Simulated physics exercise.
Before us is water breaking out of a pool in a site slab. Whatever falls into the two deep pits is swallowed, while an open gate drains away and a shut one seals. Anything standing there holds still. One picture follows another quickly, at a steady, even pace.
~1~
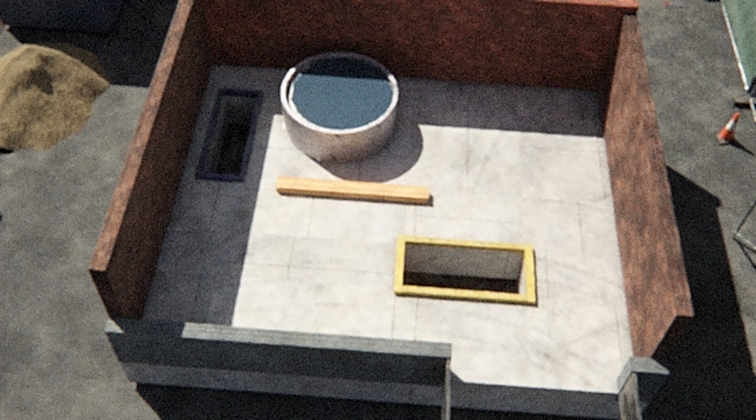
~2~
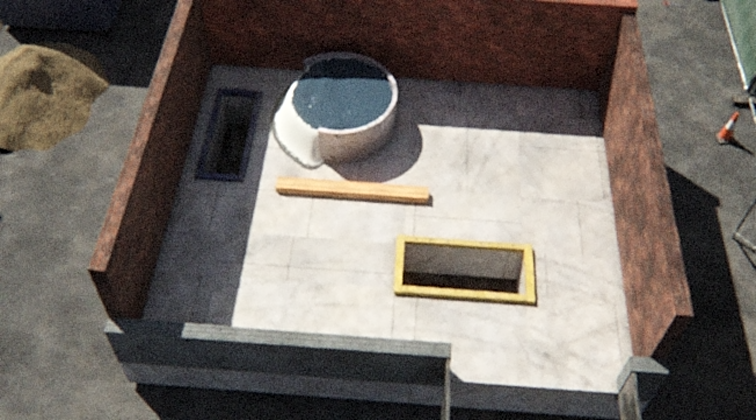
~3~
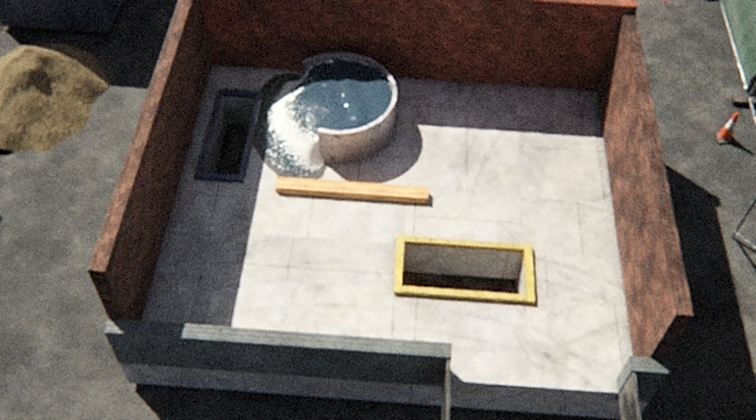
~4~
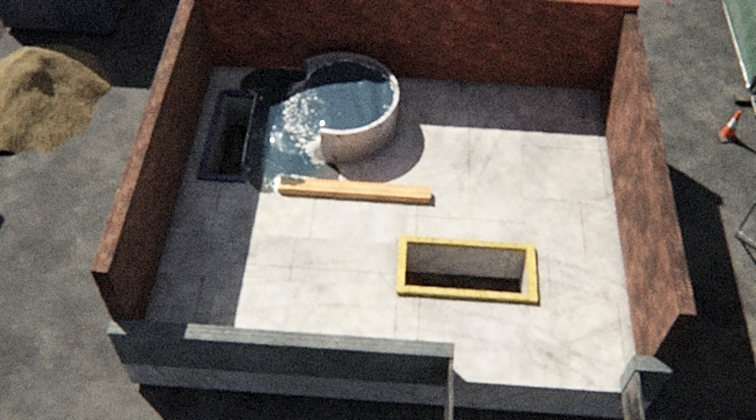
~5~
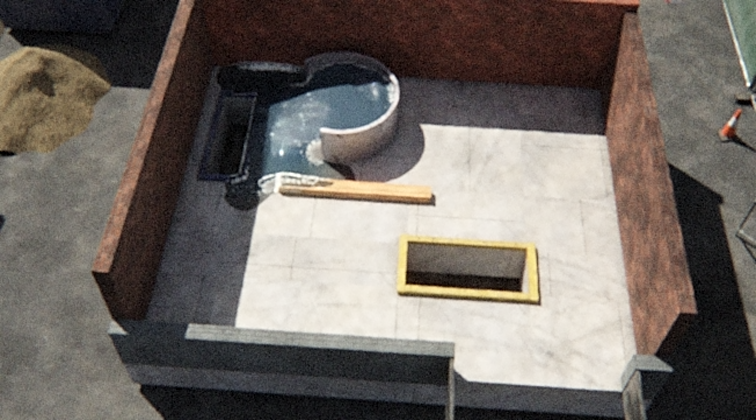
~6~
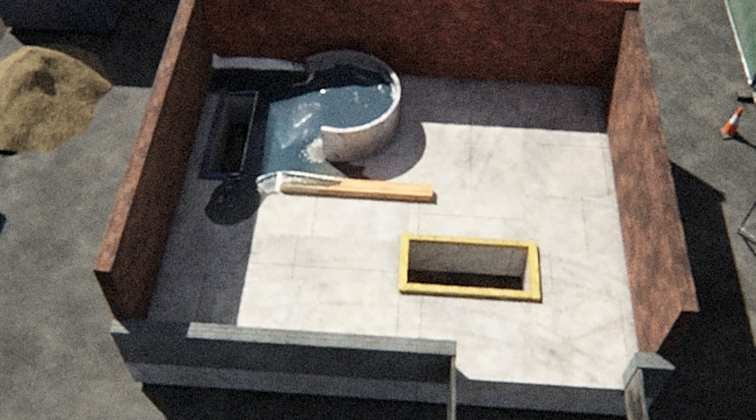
A round pool bursts open on its left side and water spreads across the slab.
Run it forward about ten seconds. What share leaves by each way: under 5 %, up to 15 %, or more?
The gate is a minor outlet here - below five per cent, the blue pit is a major outlet here - beyond fifteen per cent, the yellow pit is a minor outlet here - below five per cent.
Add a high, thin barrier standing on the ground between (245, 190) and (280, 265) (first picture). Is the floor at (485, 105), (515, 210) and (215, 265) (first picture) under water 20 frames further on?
One after the other: Dry, not flooded, covered.
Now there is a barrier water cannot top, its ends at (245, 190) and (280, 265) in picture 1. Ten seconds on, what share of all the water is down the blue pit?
Share, blue pit - 60 in a hundred.
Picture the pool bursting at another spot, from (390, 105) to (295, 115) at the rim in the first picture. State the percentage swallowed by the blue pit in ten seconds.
About 6 percent ends up in the blue pit, by my reckoning.
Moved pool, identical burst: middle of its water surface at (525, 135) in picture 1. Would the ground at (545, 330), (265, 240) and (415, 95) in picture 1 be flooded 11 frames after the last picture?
Going through the three spots, I'd say high and dry, swamped, swamped.
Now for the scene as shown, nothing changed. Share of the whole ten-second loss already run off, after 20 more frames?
My reading is about 90 per cent.
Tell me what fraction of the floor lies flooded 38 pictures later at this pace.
About 45 per cent.
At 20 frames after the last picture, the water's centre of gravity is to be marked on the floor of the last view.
(273, 173).
A moment on, water covers 20 % of the floor; the gate 0 %, the blue pit 24 %, the yellow pit 0 %.
Next, water covers 25 % of the floor; the gate 0 %, the blue pit 40 %, the yellow pit 0 %.
Then, water covers 30 % of the floor; the gate 0 %, the blue pit 50 %, the yellow pit 0 %.
Later, water covers 45 % of the floor; the gate 0 %, the blue pit 54 %, the yellow pit 0 %.
In the end, water covers 65 % of the floor; the gate 2 %, the blue pit 54 %, the yellow pit 0 %.
